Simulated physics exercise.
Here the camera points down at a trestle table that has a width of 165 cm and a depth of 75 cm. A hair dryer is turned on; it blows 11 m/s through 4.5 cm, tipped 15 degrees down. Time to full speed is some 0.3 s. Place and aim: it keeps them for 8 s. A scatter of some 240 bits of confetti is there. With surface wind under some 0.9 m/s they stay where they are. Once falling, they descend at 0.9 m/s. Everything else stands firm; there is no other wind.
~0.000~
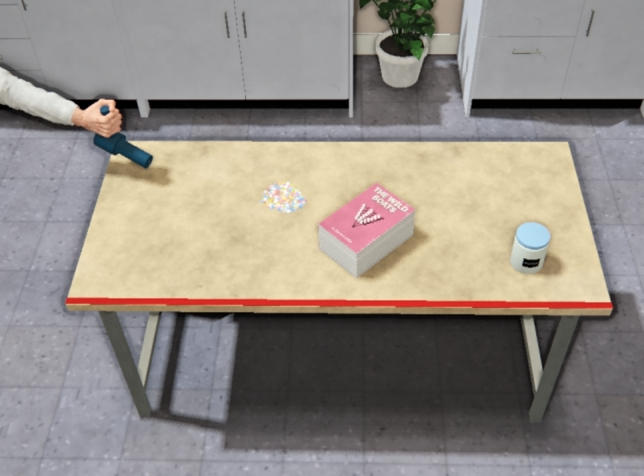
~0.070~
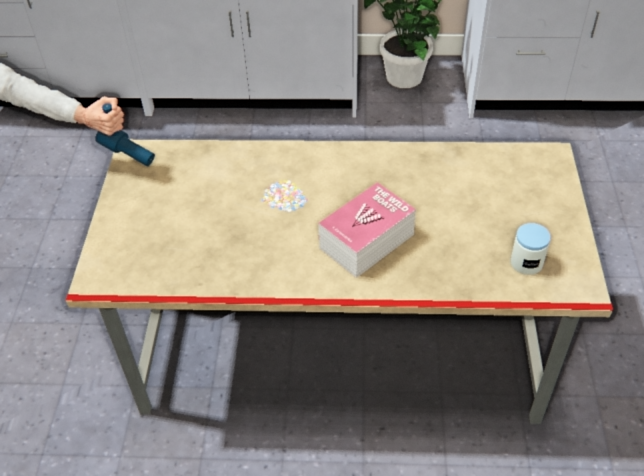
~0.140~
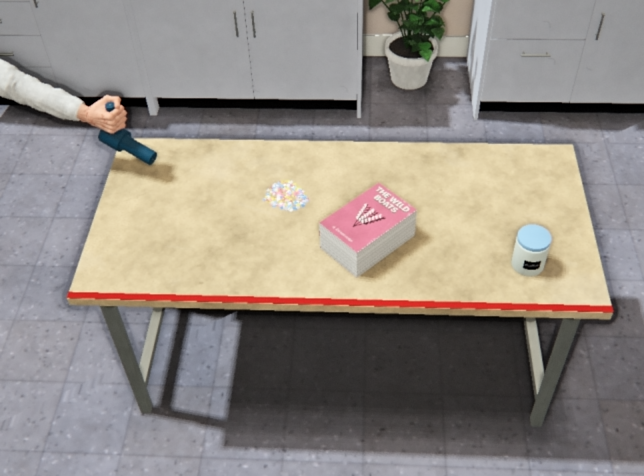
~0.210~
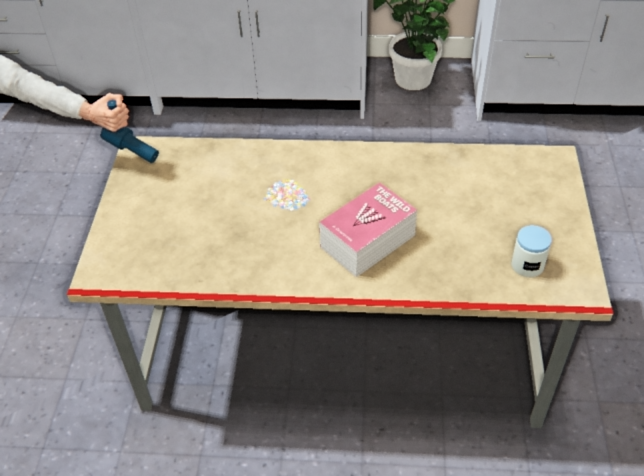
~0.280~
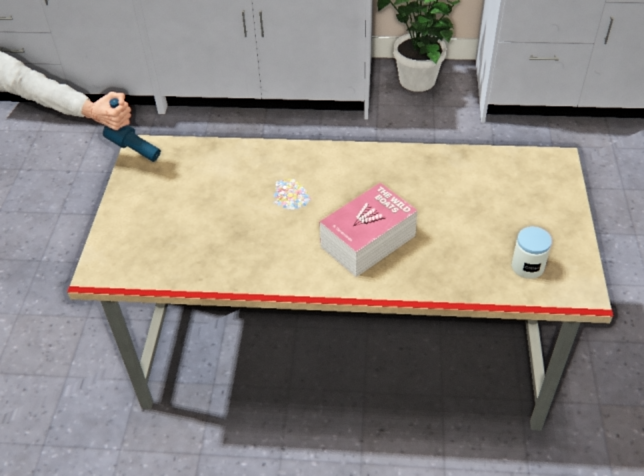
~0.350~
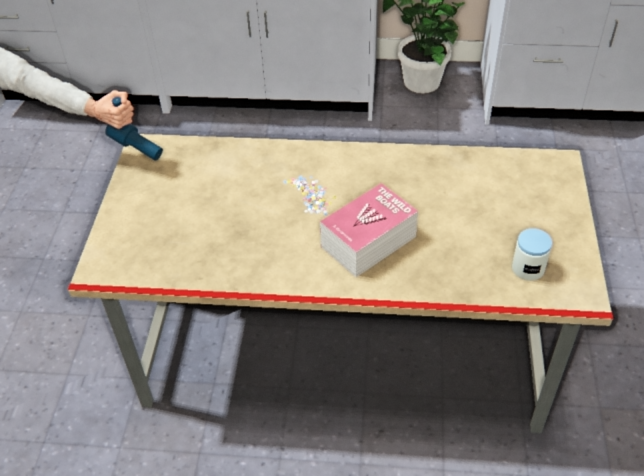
On a pale table with a red front edge, confetti lies beside a thick pink book and a lidded jar, while a hand holds a dark hair dryer at the far left corner. At first the confetti stays still, then a few bits stir, and most shift a short way right toward the book.
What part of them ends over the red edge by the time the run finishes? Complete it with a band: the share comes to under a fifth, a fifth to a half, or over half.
The share comes to under a fifth.
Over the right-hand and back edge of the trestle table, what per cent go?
About 70 per cent right-hand, about 2 per cent back.
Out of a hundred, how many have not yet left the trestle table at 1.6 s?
Near 100 per cent, more or less.
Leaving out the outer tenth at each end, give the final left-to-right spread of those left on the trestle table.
Around 40 centimetres from left to right.
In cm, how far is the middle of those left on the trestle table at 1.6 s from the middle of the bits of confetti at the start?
Around 70 cm from the start.
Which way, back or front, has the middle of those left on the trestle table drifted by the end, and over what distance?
To the back, by about 15 cm.
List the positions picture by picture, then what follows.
The middle of the bits of confetti is near (283, 197), none has stirred yet and the mouth of the hair dryer is at (149, 162), in the first picture.
The middle of the bits of confetti is near (284, 196), none has stirred yet and the red edge is centred on (335, 306), in the second picture.
The middle of the bits of confetti is near (286, 196), none has stirred yet, the top of a book is at (368, 216) and the top of a jar is at (535, 236), in the third picture.
The middle of the bits of confetti is near (287, 195) and none has stirred yet, in the fourth picture.
The middle of the bits of confetti is near (289, 194), the farthest in sight from the hair dryer is at (310, 199) and about 10 % have left their places, in the fifth picture.
The middle of the bits of confetti is near (311, 194), the farthest in sight from the hair dryer is at (335, 198) and about 85 % have left their places, in the sixth picture.
After 1.6 s, 0 % are over the red edge; the middle of those still in play is near (491, 183); 4 % have settled or left.
After 2.6 s, 0 % are over the red edge; the middle of those still in play is near (524, 180); 35 % have settled or left.
After 4.4 s, 0 % are over the red edge; the middle of those still in play is near (535, 173); 65 % have settled or left.
After 8.0 s, at the end, 0 % are over the red edge; the middle of those still in play is near (526, 174).
